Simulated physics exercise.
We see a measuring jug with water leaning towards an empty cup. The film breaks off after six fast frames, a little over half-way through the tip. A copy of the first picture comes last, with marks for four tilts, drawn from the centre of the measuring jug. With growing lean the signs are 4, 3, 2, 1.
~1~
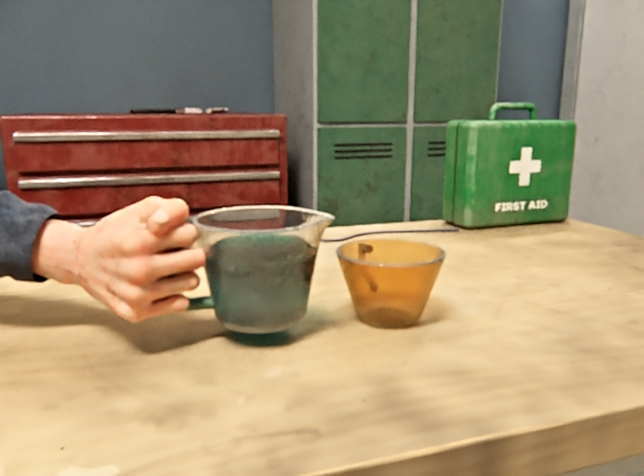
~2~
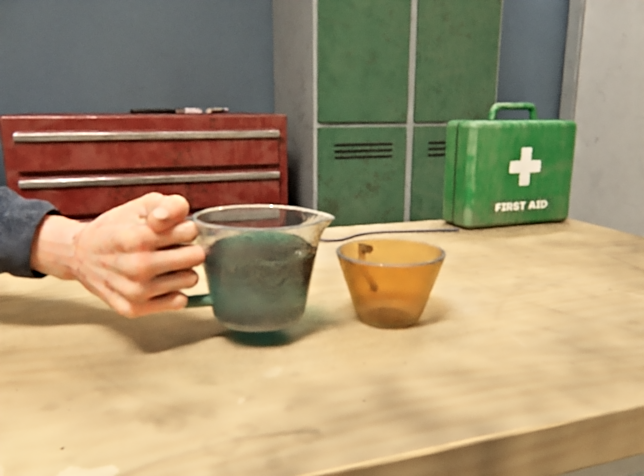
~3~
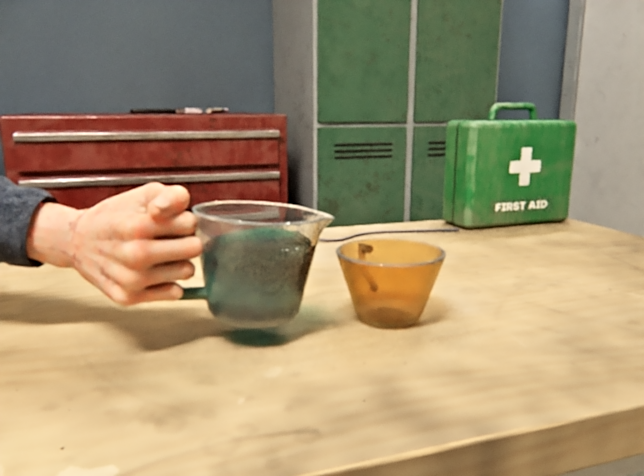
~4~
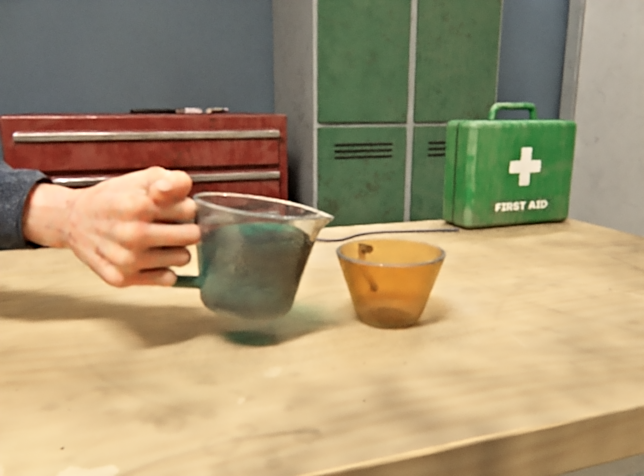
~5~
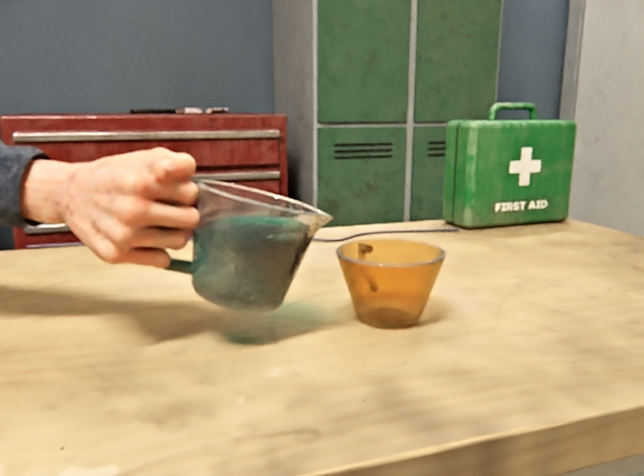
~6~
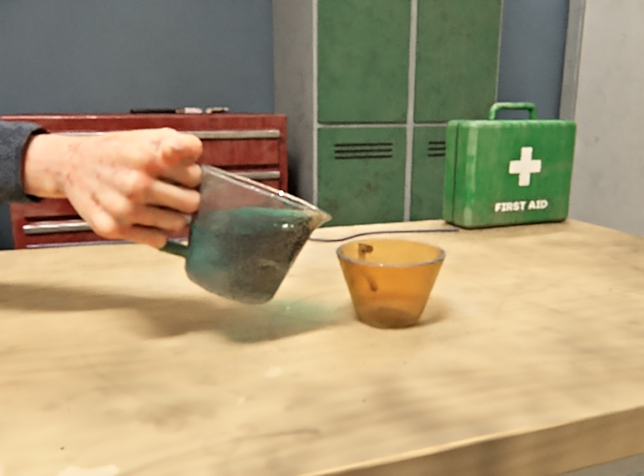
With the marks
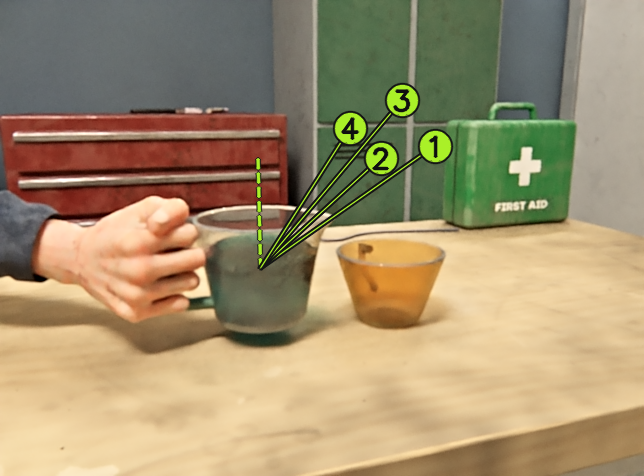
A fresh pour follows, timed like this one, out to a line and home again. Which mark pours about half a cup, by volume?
Use tilt 2.
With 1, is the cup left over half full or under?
Over.
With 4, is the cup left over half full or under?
Under half.
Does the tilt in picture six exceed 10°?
Yes, it does.
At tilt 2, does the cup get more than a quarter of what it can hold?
Yes, clearly.
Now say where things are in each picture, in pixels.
Upright, lip at (331, 216); rim of the cup round (390, 250); nothing has left yet, in the first frame.
Upright, lip at (331, 216); nothing has left yet, in the second frame.
Tipped about 4°, lip at (331, 216); nothing has left yet, in the third frame.
Tipped about 9°, lip at (331, 216); nothing has left yet, in the fourth frame.
Tipped about 15°, lip at (330, 216); nothing has left yet, in the fifth frame.
Tipped about 22°, lip at (330, 216); nothing has left yet, in the sixth frame.
On the marked copy, 1 at (421, 155); 2 at (368, 169); 3 at (391, 112); 4 at (341, 142).
If 1 is chosen, the cup ends with about 71 % of what it can hold.
If 2 is chosen, the cup ends with about 49 % of what it can hold.
If 3 is chosen, the cup ends with about 30 % of what it can hold.
If 4 is chosen, the cup ends with about 14 % of what it can hold.
